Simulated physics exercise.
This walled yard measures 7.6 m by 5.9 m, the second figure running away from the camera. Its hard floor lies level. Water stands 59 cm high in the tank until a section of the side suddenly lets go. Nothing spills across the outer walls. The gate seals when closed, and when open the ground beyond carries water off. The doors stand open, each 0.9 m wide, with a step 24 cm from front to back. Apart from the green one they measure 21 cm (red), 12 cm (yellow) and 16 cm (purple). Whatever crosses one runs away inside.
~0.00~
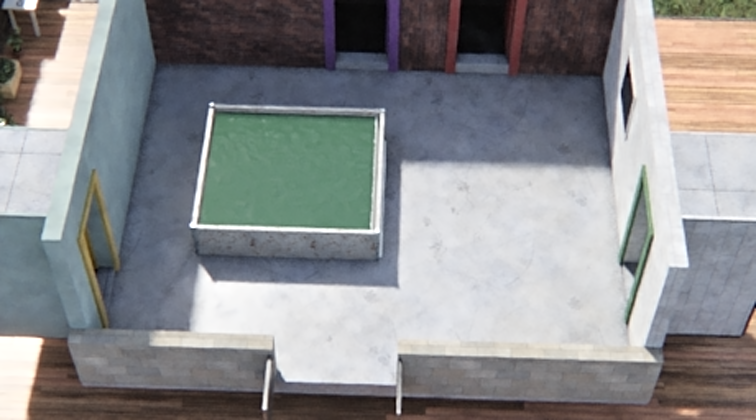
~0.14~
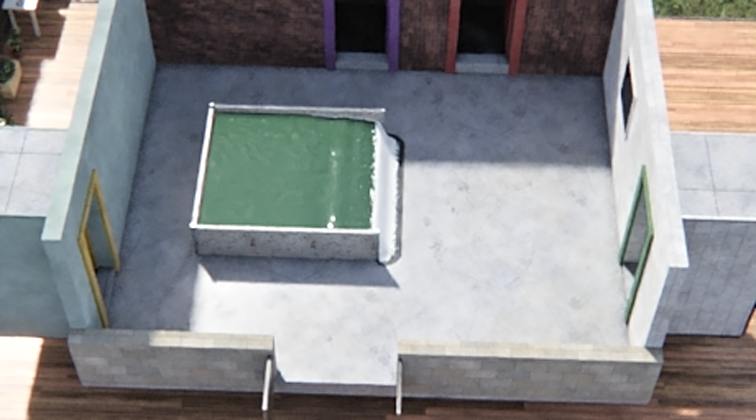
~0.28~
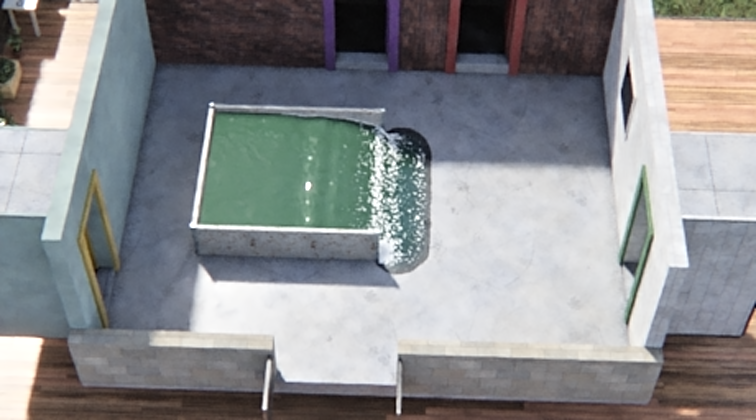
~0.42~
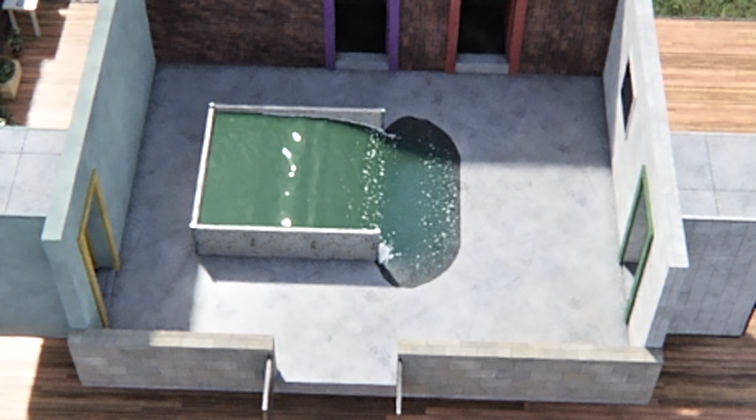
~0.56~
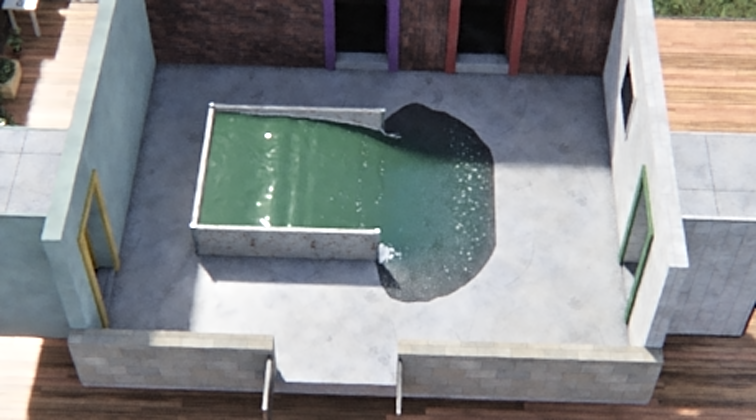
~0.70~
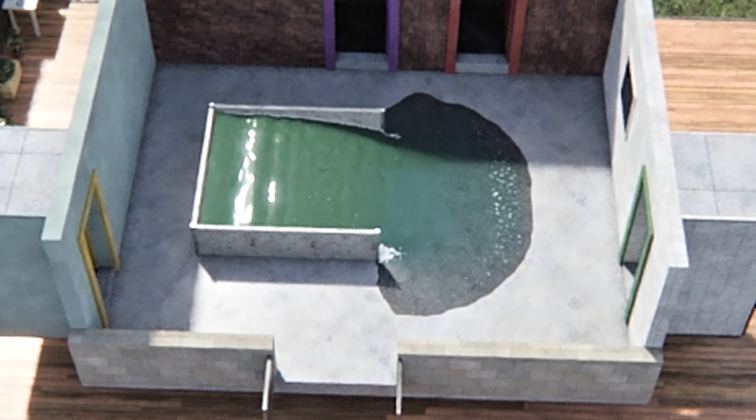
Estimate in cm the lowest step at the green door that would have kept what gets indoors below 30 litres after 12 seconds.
About 19 cm.
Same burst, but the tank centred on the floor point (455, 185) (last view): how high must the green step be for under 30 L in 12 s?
Then roughly 17 cm.
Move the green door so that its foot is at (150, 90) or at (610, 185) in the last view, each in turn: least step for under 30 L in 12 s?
About 11.5 and 25 cm.
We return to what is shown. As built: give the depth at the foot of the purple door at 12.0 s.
Some 4.5 cm.
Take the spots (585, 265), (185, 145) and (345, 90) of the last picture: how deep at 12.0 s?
In that order: 6, 9 and 5 cm.
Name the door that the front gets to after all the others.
The yellow one.
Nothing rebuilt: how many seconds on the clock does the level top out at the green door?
Around 2.6 s.
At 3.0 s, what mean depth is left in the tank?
About 18 cm.
After 1.4 s water covers 40 % of the floor, deepest (31 cm) near (616, 216); 6 cm at the green door, 0 litres in over its 9 cm step.
After 3.0 s water covers 50 % of the floor, deepest (40 cm) near (603, 89); 24 cm at the green door, 74 litres in over its 9 cm step.
After 12.0 s water covers 95 % of the floor, deepest (16 cm) near (153, 141); 6 cm at the green door, 224 litres in over its 9 cm step.
At the green door as built, the water arrived by 1.4 s and peaked near 25 cm at 2.6 s.
Run again over the same 12 s with other heights there, 53 litres in over 17 cm, 7 litres over 23 cm. The limit of 30 litres is kept from about 19 cm up.
